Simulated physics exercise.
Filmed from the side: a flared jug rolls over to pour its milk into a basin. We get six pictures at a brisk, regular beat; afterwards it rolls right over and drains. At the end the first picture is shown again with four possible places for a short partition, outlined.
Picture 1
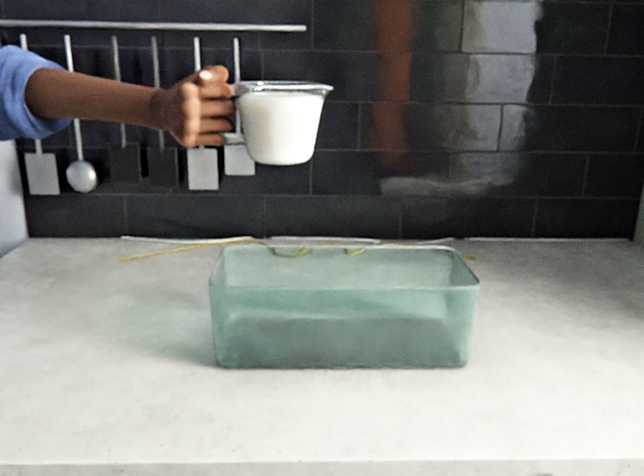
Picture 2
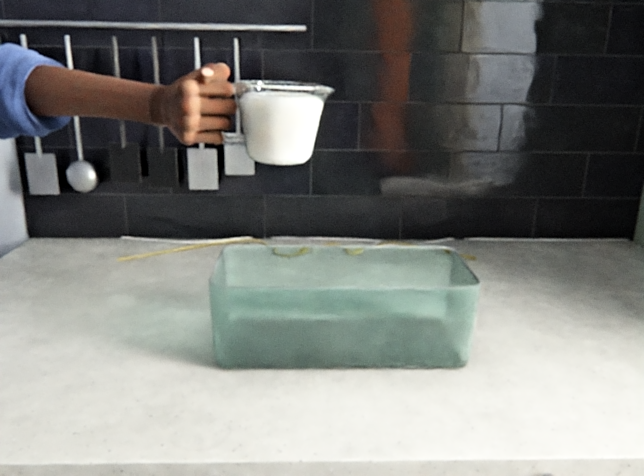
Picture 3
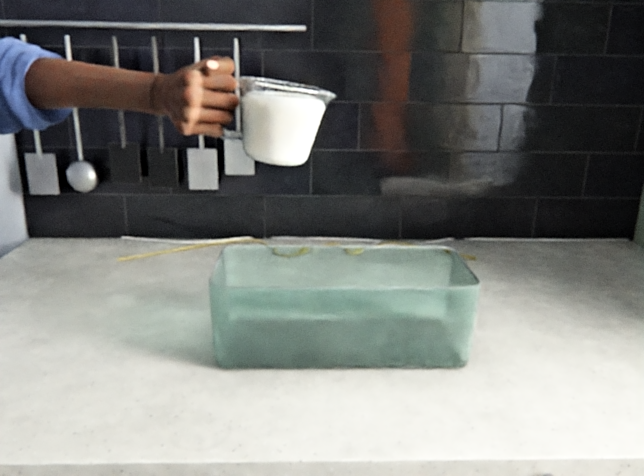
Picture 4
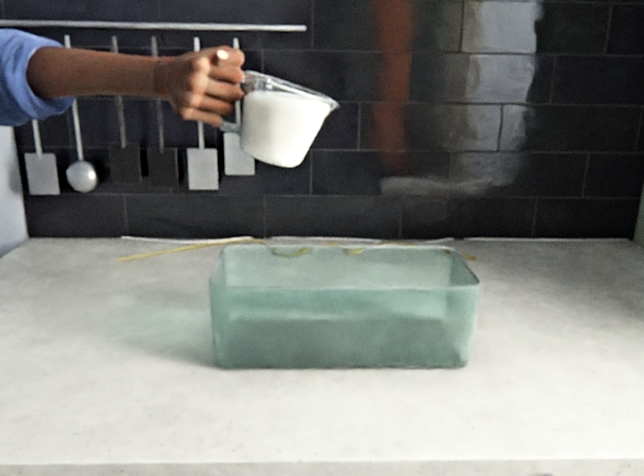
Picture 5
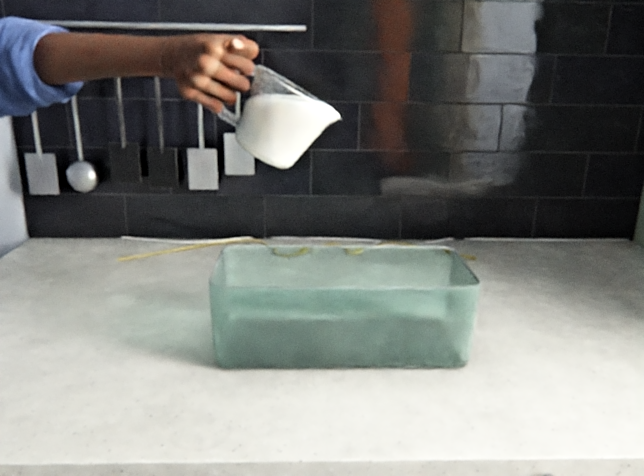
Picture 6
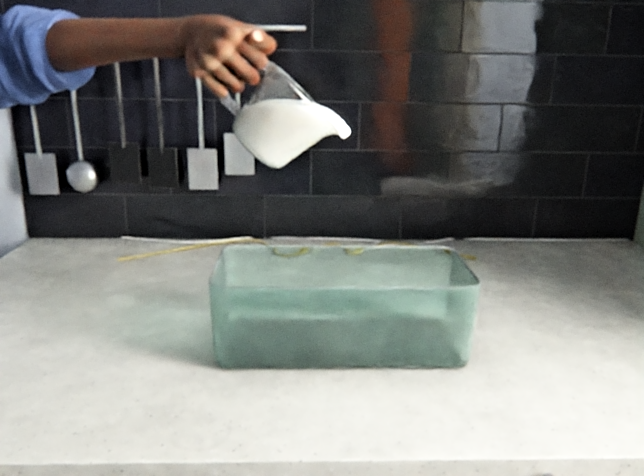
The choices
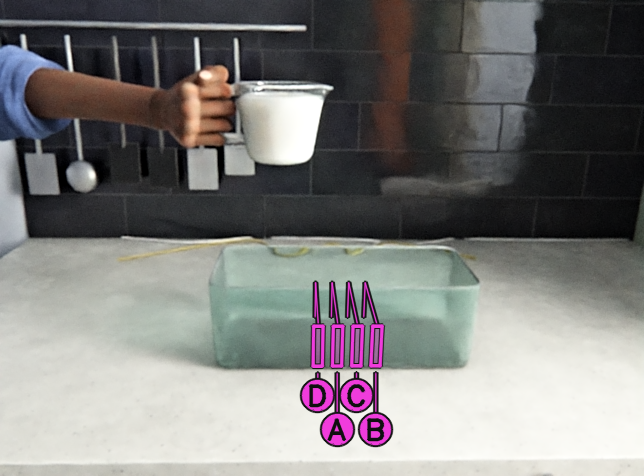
A hand held a clear jug of milk above a greenish glass basin on a pale counter, then gradually tilted it to the right until the milk reached just over the lip.
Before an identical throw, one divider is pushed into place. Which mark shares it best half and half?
Choose B.
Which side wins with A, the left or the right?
The right one.
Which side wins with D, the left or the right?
The right one.
On the marked copy, A at (337, 373); B at (375, 373); C at (356, 373); D at (317, 373).
If A is chosen, about 4 % ends left of the wall and 93 % right of it; 3 % is lost outside.
If B is chosen, about 50 % ends left of the wall and 47 % right of it; 3 % is lost outside.
If C is chosen, about 8 % ends left of the wall and 89 % right of it; 3 % is lost outside.
If D is chosen, about 4 % ends left of the wall and 94 % right of it; 3 % is lost outside.
